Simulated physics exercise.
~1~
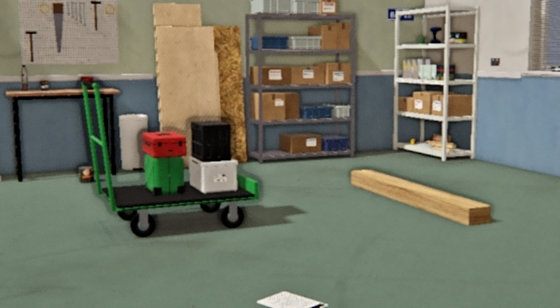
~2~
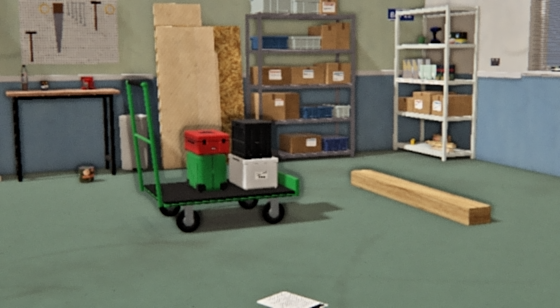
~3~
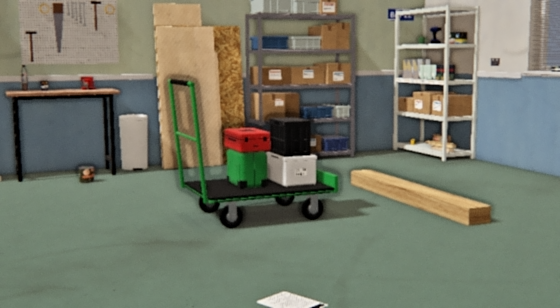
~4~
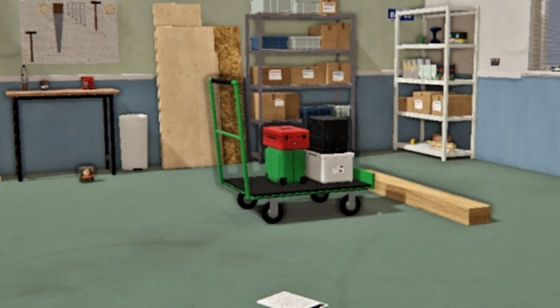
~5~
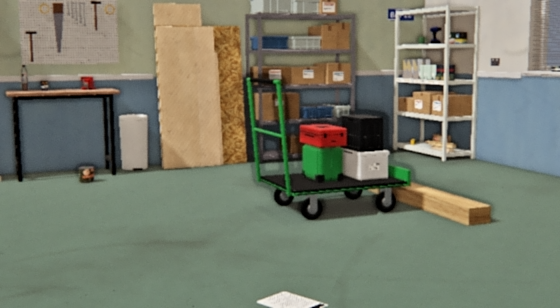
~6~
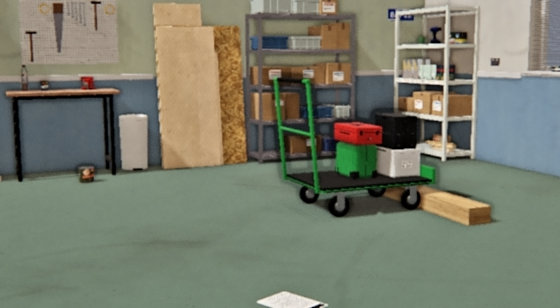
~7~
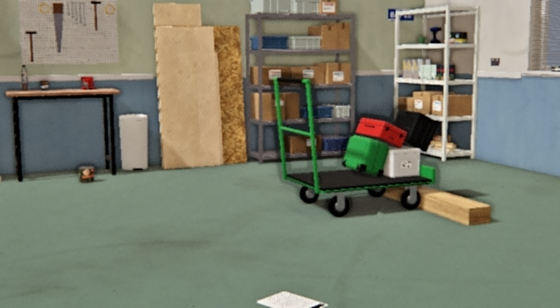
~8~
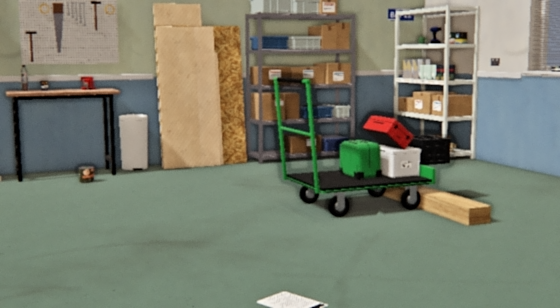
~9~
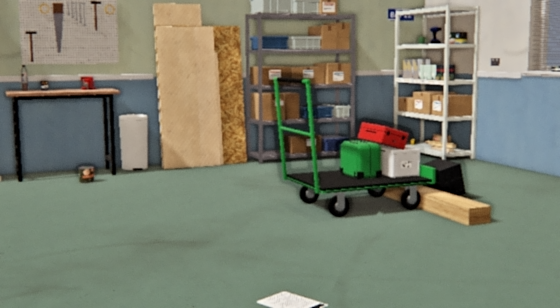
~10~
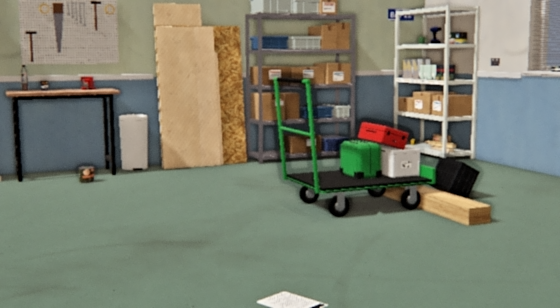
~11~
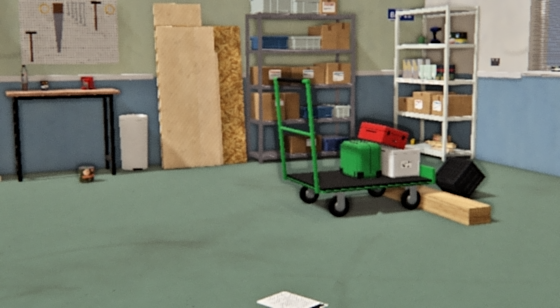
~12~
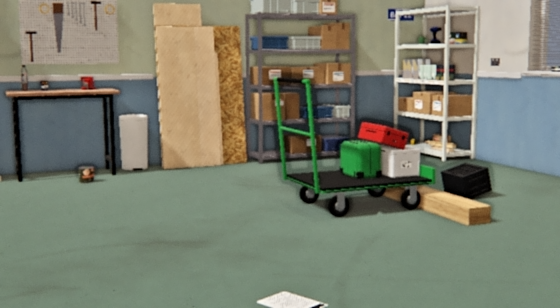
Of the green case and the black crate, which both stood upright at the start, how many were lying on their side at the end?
One was, the black crate, which tumbled off the front of the trolley and ended on its side on the floor. The green case leaned for a moment but settled upright on the deck.
A green trolley carrying four hard-sided pieces rolled right and stopped dead at a low wooden kerb, where the black crate tumbled over the front onto the floor while the red toolbox, green case and white tote stayed aboard, the toolbox slightly tilted.
